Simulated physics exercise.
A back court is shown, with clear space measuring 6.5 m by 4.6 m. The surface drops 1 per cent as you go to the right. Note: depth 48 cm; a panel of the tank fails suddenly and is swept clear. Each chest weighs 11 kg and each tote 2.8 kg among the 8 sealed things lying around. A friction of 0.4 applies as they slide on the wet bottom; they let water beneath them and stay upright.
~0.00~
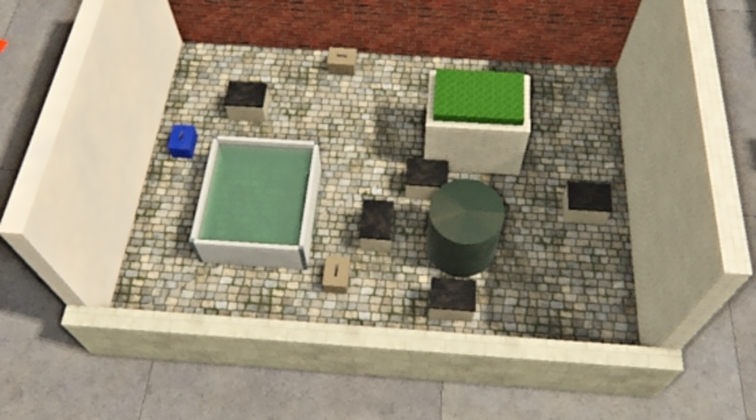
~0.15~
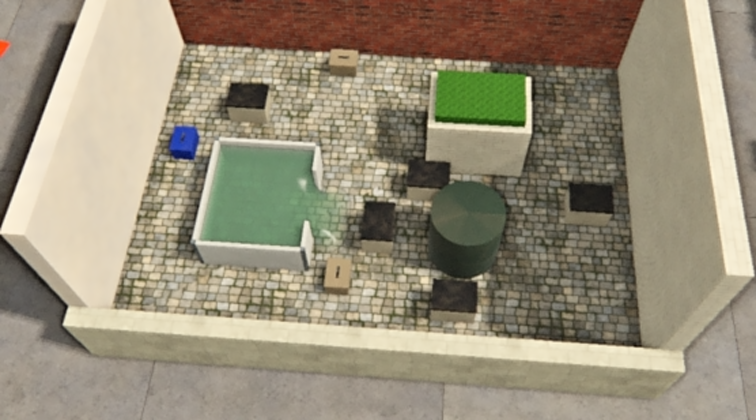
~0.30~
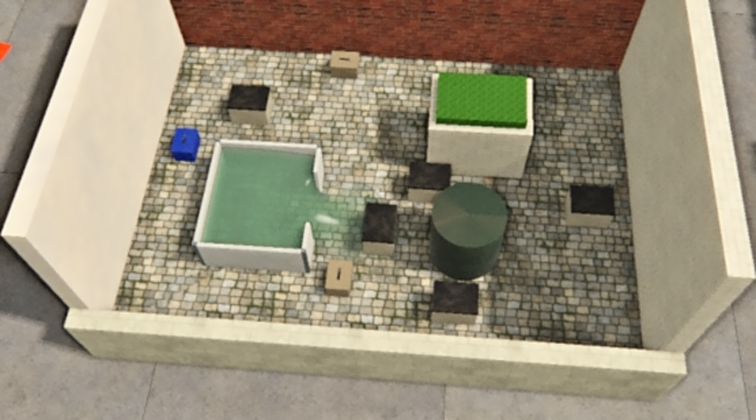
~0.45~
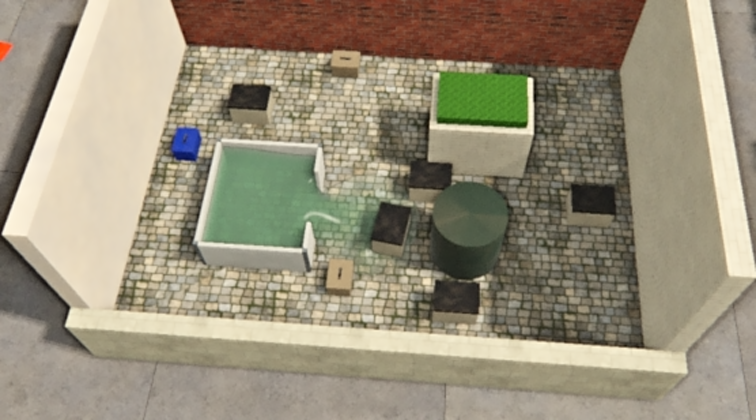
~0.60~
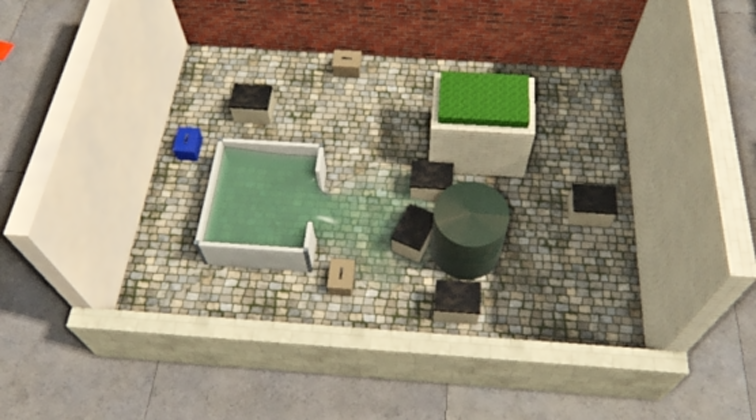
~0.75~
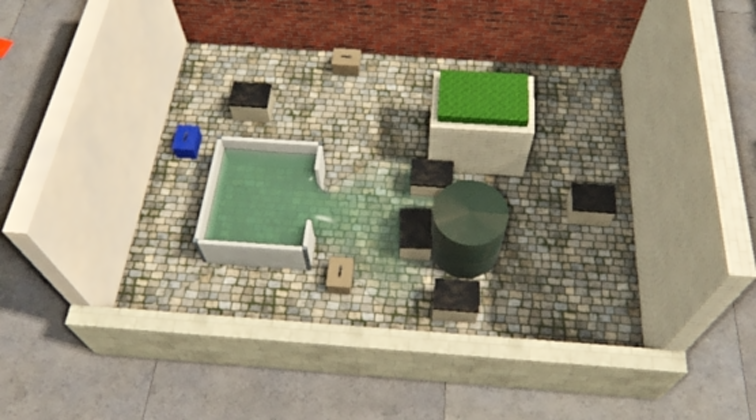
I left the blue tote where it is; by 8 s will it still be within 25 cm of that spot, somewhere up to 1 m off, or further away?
It will be still within 25 cm of that spot.
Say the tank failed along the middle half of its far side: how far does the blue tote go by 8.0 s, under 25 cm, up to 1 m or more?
In that scenario the blue tote would have been washed far off.
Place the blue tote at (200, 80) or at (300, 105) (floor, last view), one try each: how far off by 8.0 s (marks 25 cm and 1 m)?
Run one, it remains planted; run two, it remains planted.
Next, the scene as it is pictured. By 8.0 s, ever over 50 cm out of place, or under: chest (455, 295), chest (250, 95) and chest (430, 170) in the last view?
The first topped the threshold, the second never reached the threshold, and the third topped the threshold.
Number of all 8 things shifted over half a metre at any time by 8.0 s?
It adds up to 4.
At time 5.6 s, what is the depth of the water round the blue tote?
Depth approx. 0 cm.
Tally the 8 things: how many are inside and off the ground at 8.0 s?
Count at that moment: 4.
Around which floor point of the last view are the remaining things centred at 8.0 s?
They average out to somewhere around (414, 189).
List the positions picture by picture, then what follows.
In the first picture, the blue tote at (181, 137), on the bottom; water covers 1.9 m2; 0 of 8 have shifted.
In the second picture, the blue tote at (183, 138) rests on the ground; 2.3 m2 under water; 0 of 8 have shifted.
In the third picture, the blue tote at (184, 140) rests on the ground; 2.8 m2 under water; 0 of 8 have shifted.
In the fourth picture, the blue tote at (185, 140), on the bottom; 3.3 m2 under water; 1 of 8 have shifted.
In the fifth picture, the blue tote at (186, 139) rests on the ground; water covers 3.9 m2; 1 of 8 have shifted.
In the sixth picture, the blue tote at (185, 137) rests on the ground; water covers 4.7 m2; 1 of 8 have shifted.
After 1.6 s the blue tote is near (185, 137), 0.0 m from its start, aground; 2 afloat.
After 3.6 s the blue tote is near (185, 137), 0.0 m from its start, aground; 3 afloat.
After 5.6 s the blue tote is near (185, 137), 0.0 m from its start, aground; 4 afloat.
After 8.0 s the blue tote is near (185, 137), 0.0 m from its start, aground; 4 afloat.
